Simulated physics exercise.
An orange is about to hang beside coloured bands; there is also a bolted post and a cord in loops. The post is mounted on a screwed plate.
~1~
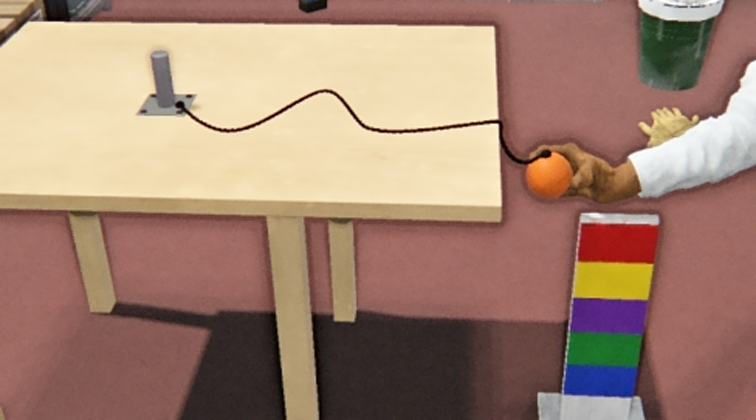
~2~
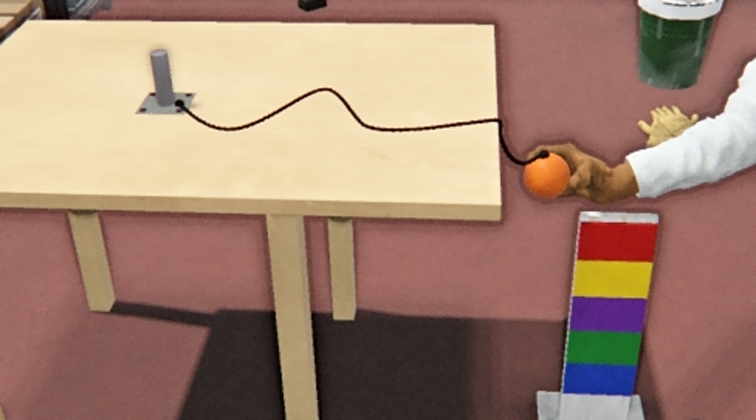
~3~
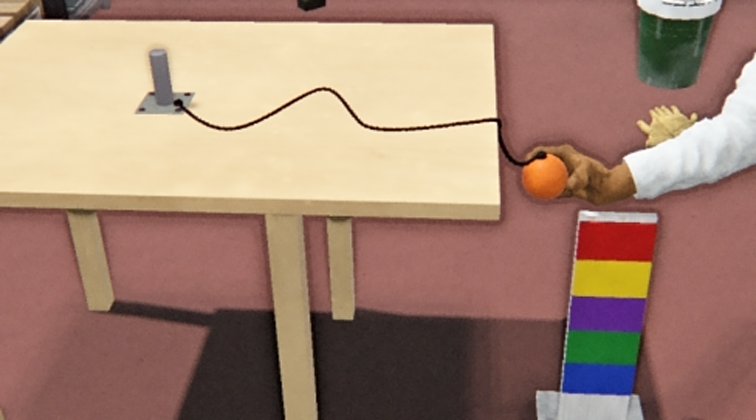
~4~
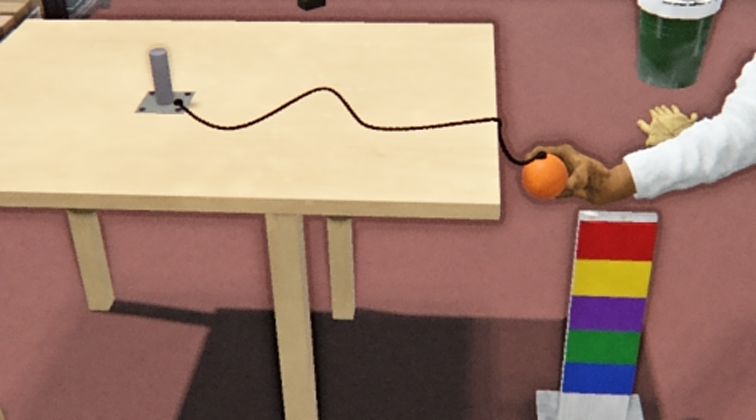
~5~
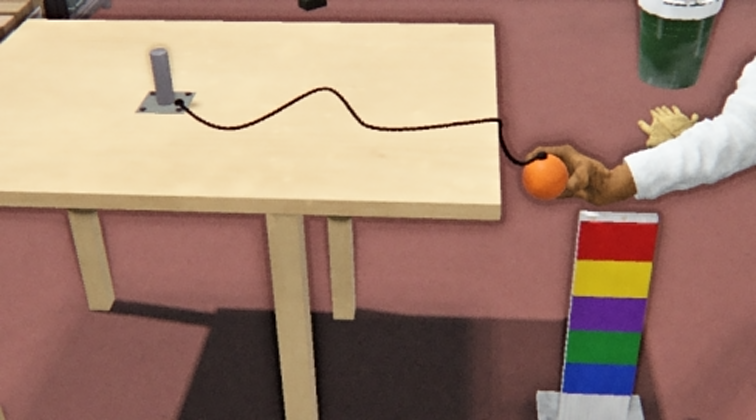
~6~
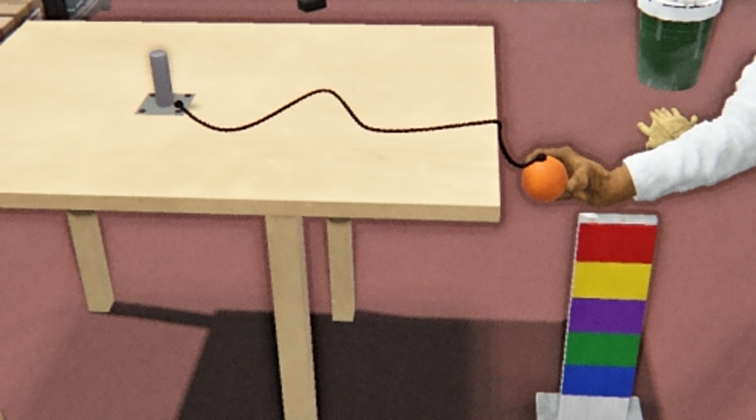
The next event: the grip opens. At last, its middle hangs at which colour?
At purple.
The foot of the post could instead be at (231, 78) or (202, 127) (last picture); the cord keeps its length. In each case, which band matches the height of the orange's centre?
Going case by case, it's green and then green.
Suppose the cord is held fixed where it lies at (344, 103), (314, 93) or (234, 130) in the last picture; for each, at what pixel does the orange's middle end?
Try by try, around (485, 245), (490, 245) and (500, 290).
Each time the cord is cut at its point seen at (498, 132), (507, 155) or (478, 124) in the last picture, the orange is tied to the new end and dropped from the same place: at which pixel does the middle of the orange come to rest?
In turn, (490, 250) for the first, (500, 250) for the second and (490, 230) for the third.
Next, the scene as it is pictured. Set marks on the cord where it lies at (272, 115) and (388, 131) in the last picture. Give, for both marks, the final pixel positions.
I'd say about (313, 109) for one and about (497, 133) for the other.
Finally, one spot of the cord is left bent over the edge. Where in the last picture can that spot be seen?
You'll find it somewhere around (374, 130).
Soon after, orange near (453, 297); level with purple.
Then, orange near (511, 307); level with purple.
At rest, orange near (493, 306); level with purple. Its middle rests at the purple band.
